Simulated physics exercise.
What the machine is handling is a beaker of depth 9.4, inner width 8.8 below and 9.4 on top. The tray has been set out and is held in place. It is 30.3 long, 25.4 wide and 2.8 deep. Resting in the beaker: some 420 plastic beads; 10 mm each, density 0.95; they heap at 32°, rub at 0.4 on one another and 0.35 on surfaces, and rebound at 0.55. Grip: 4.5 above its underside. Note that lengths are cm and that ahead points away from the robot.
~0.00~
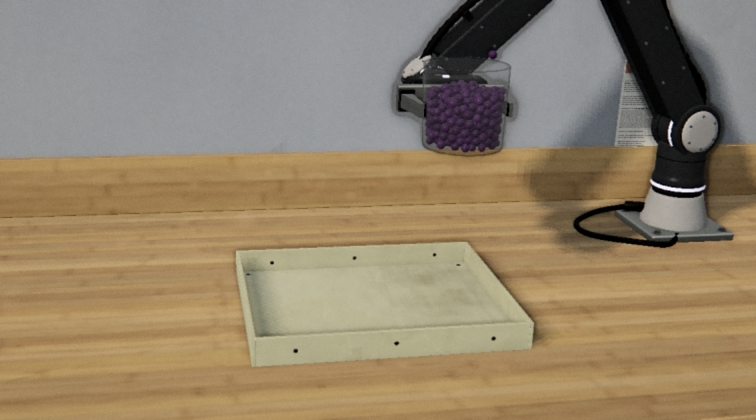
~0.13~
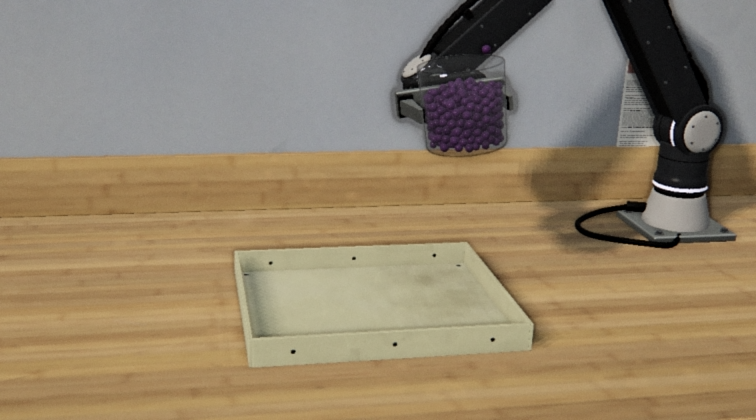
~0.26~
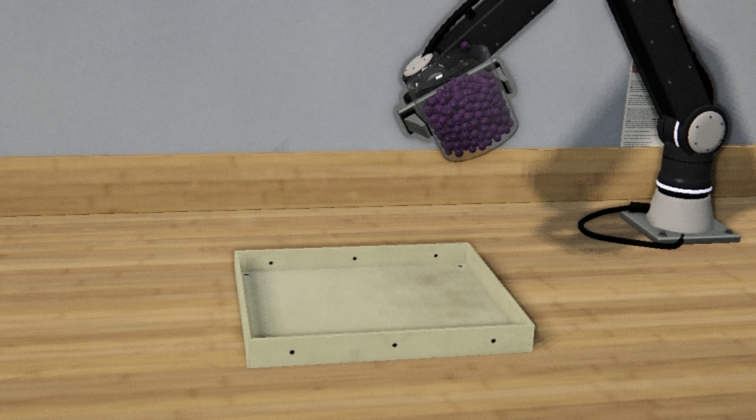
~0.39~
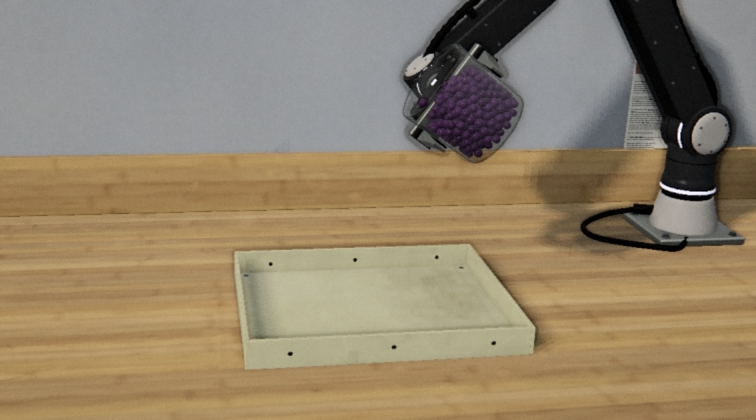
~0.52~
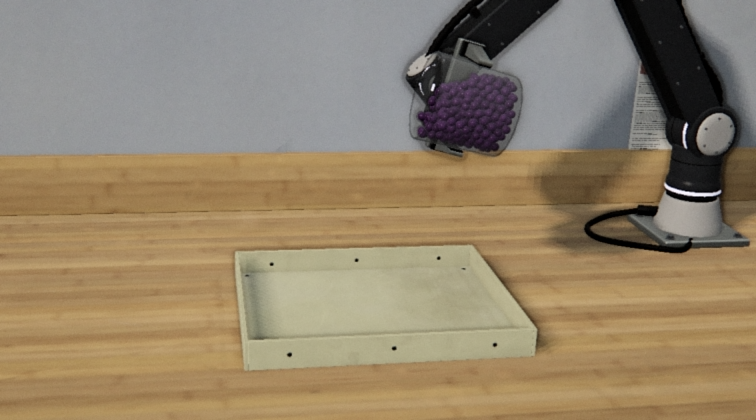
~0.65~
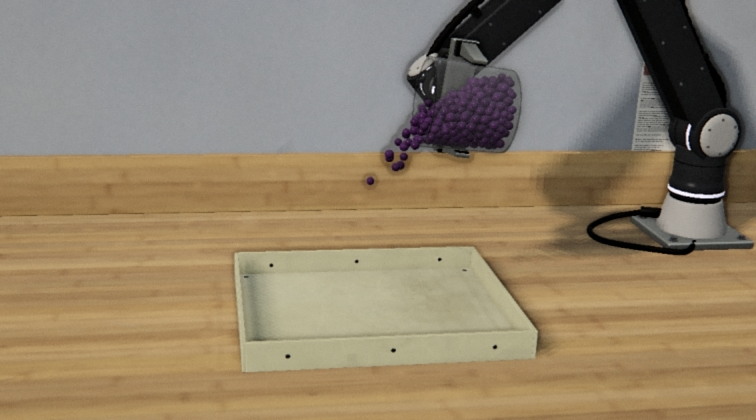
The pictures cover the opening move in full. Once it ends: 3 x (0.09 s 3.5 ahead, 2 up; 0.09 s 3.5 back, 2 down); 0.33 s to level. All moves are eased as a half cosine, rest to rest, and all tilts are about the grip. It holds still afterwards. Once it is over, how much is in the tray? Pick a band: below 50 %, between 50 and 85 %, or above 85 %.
The share falls above 85 %.
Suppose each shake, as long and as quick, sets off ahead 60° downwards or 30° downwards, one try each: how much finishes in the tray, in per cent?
Some 45 and 65 per cent.
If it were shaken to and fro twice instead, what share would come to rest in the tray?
In that case it would be roughly 90 per cent.
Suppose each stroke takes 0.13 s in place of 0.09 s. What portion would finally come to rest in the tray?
In that case it would be near 85 percent.
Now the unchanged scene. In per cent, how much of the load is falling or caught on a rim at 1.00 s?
Logged share: Close to 8 per cent.
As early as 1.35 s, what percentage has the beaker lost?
100 %.
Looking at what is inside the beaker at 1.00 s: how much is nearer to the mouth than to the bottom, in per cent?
Roughly 90 %.
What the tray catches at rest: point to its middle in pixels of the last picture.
Roughly at (284, 310) in the last picture.
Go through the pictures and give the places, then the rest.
The beaker middle at (464, 107), level; upper third of the load around (465, 98), from x 430 to 500, top at y 55; 425 in the beaker, in the first picture.
The beaker middle at (464, 106), tilted 8° forward; upper third of the load around (468, 99), from x 425 to 500, top at y 50, in the second picture.
The beaker middle at (464, 106), tilted 29° forward; upper third of the load around (474, 96), from x 425 to 510, top at y 45, in the third picture.
The beaker middle at (465, 106), tilted 54° forward; upper third of the load around (475, 93), from x 425 to 515, top at y 70, in the fourth picture.
The beaker middle at (466, 107), tilted 75° forward; upper third of the load around (482, 93), from x 420 to 515, top at y 75, in the fifth picture.
The beaker middle at (467, 107), tilted 83° forward; upper third of the load around (485, 97), from x 370 to 515, top at y 75; 415 in the beaker, 10 in flight or on a rim, in the sixth picture.
After 1.00 s, tilted 83° forward, highest piece 23 above the table; 347 in the tray, 42 in the beaker, 36 in flight or on a rim.
After 1.35 s, tilted 45° forward, highest piece 25 above the table; 402 in the tray, 10 on the table or floor, 9 in the beaker, 4 in flight or on a rim.
After 1.72 s, level, highest piece 21 above the table; 406 in the tray, 10 on the table or floor, 9 in the beaker.
After 2.77 s, level, highest piece 21 above the table; 406 in the tray, 10 on the table or floor, 9 in the beaker.
In the end, 406 in the tray, 10 on the table or floor, 9 in the beaker. That is 96 % in the tray.
